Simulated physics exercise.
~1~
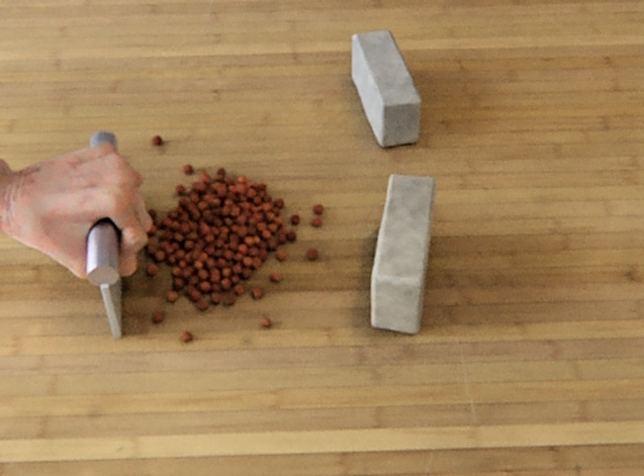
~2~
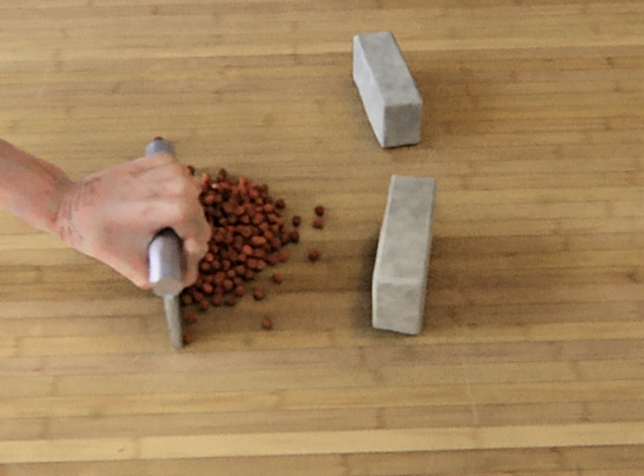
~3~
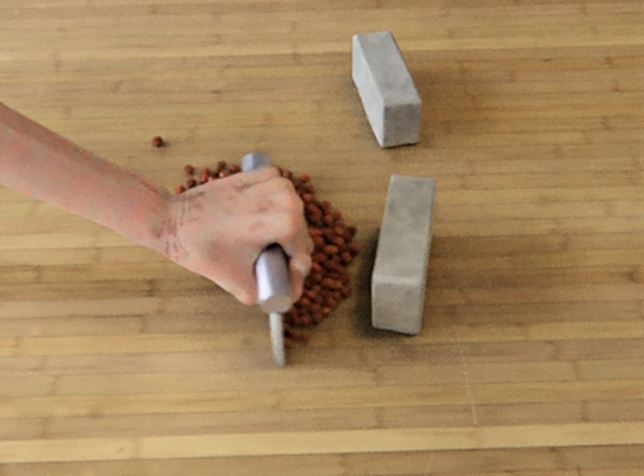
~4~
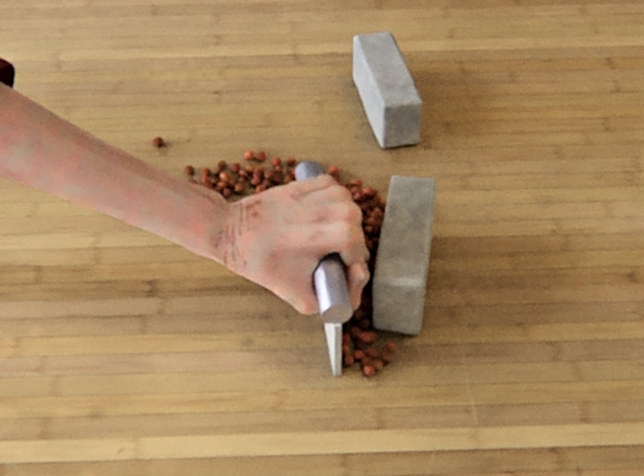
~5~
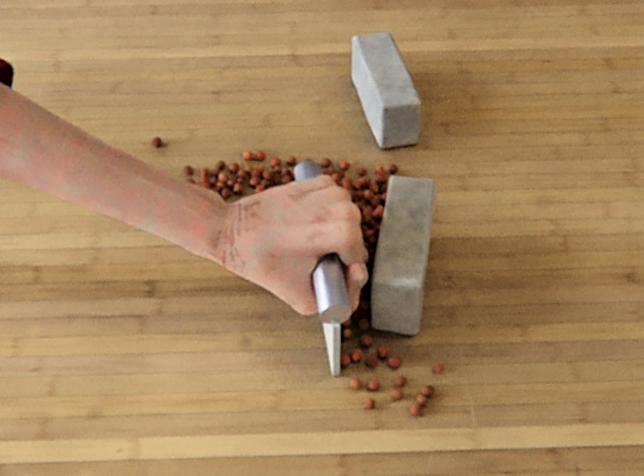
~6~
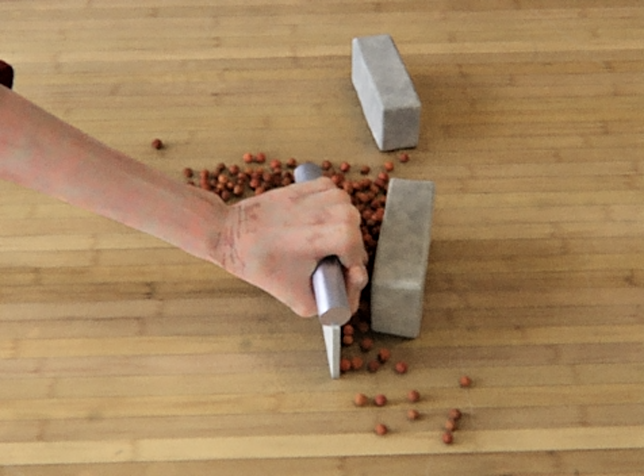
On a pale wooden surface with a striped grain, seen from above, a heap of small reddish-brown balls lies left of two grey blocks set apart, one nearer and one farther. A hand reaching in from the left grips a scraper by its metallic handle and pushes it rightward into the heap. The balls bunch up and spread along the near block as the scraper closes in, then it stops just short of the block. A few balls roll out past the block's near end, and one or two reach the gap, while most stay held before the blocks.
